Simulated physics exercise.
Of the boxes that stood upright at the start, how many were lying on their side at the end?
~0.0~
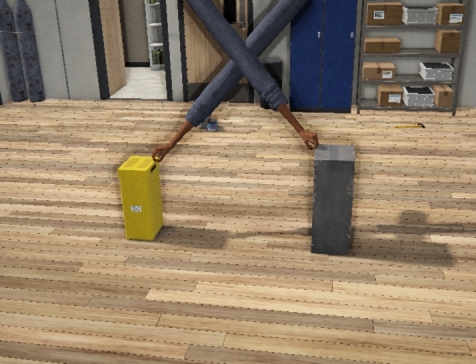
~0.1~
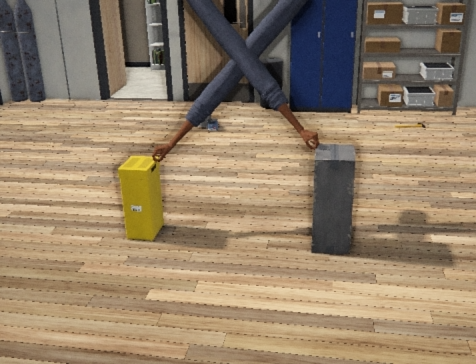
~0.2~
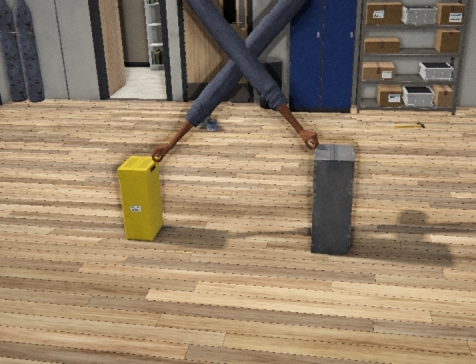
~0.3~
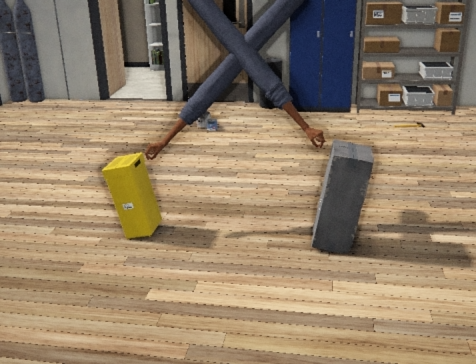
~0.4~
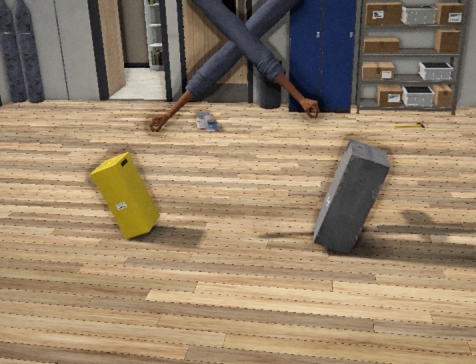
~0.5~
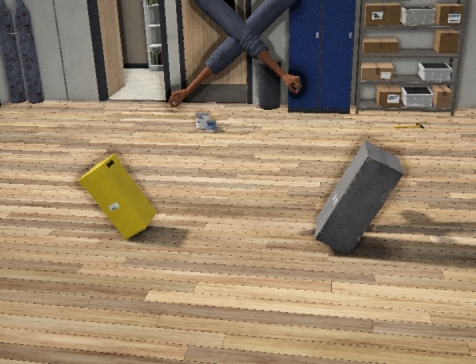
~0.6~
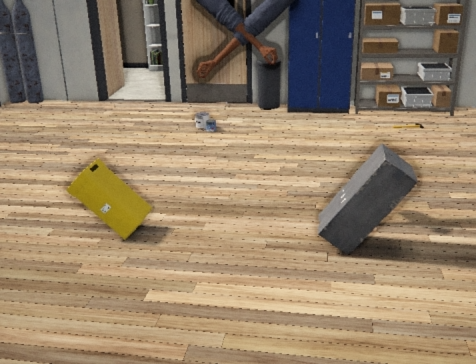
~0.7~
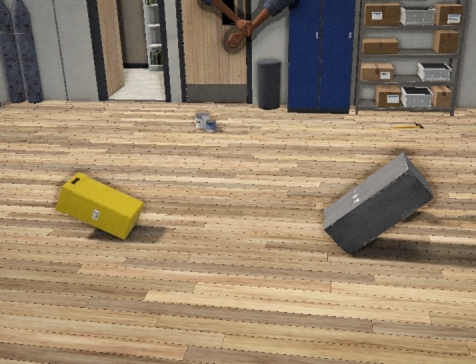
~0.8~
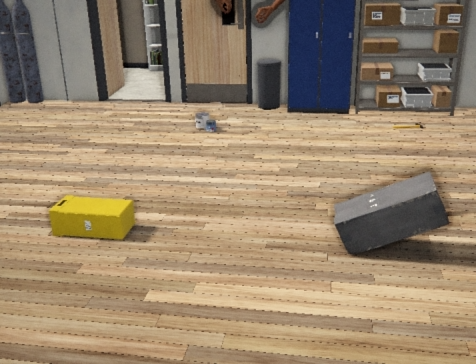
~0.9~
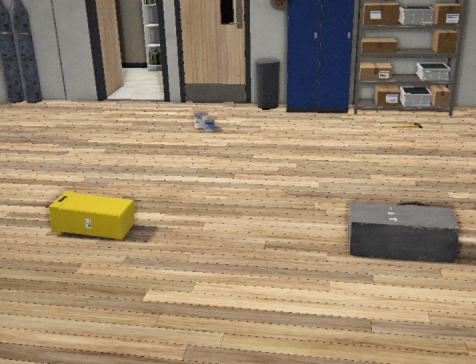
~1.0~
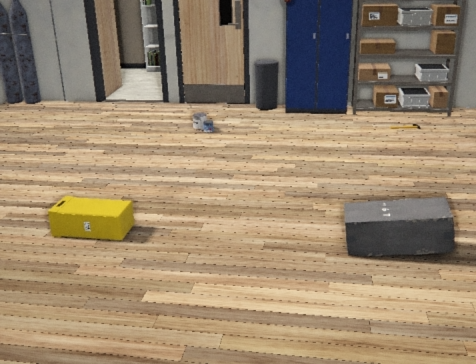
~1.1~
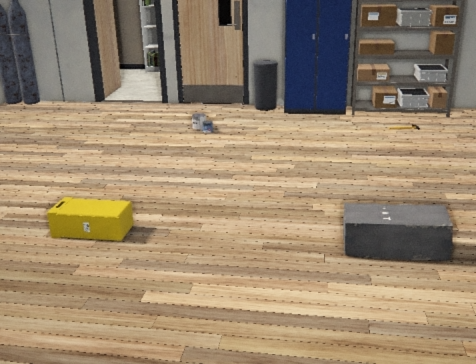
Two of them were lying on their side, the yellow box on the left and the grey box on the right.
